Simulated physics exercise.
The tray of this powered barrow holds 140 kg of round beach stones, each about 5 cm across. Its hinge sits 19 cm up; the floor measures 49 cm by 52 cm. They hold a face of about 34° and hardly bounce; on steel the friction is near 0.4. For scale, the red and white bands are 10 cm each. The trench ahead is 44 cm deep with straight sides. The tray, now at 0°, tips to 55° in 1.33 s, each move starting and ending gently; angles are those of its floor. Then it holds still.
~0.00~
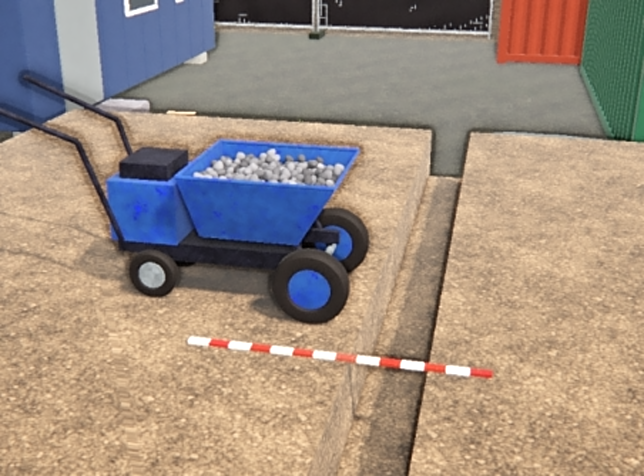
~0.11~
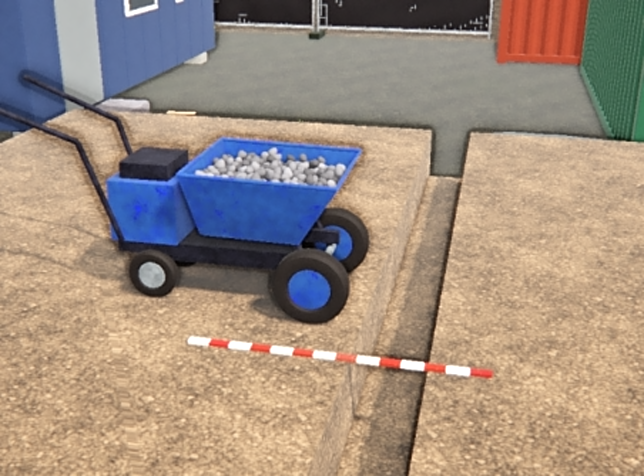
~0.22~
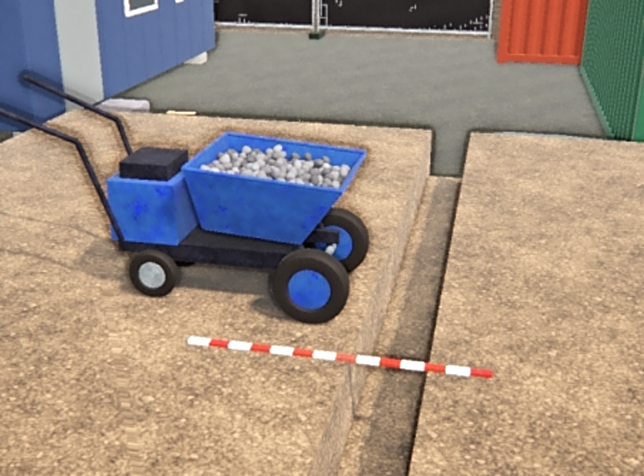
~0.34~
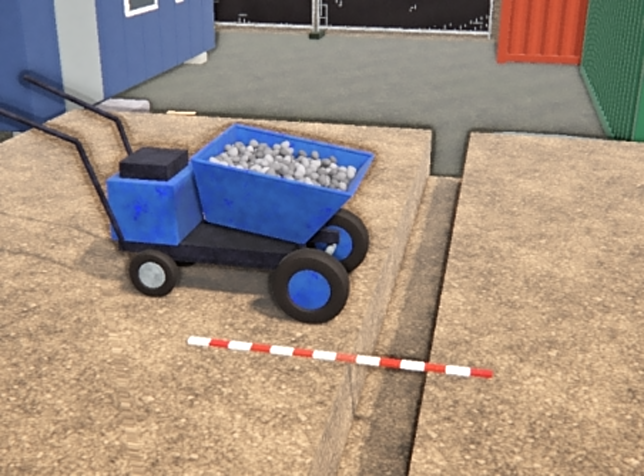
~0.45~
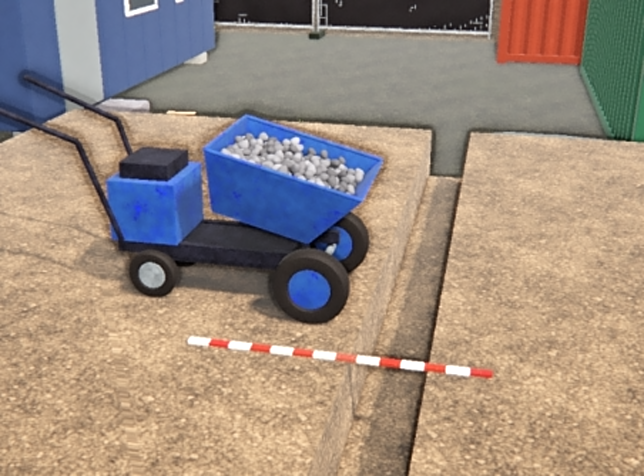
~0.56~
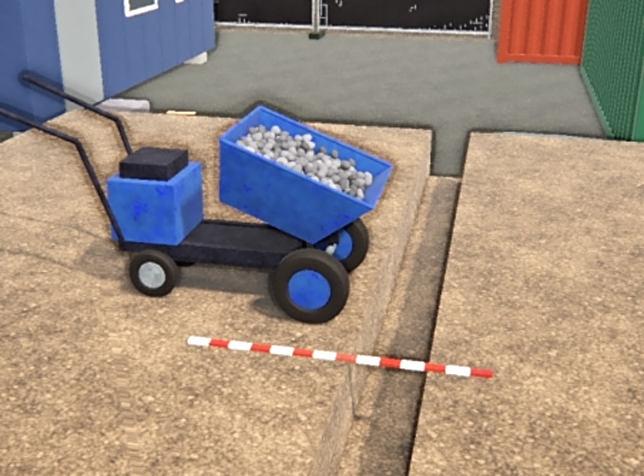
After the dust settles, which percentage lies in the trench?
Some 18 per cent of it.
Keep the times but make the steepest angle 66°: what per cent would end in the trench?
Then about 35 per cent.
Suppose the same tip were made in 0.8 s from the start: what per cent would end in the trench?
It would be near 15 per cent.
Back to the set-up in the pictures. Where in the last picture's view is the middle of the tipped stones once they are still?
Their middle is at about (460, 307).
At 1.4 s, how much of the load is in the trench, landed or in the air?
About 5 per cent by then.
After 1.0 s the floor is at 47°; 100 % in the tray; the foremost stones are at (398, 216).
After 1.4 s the floor is at 55°; 89 % in the tray, 4 % in the trench, 7 % past the trench; the foremost stones are at (480, 292).
After 1.8 s the floor is at 55°; 71 % in the tray, 5 % in the trench, 24 % past the trench; the foremost stones are at (555, 326).
After 3.7 s the floor is at 55°; 55 % in the tray, 18 % in the trench, 27 % past the trench; the foremost stones are at (621, 322).
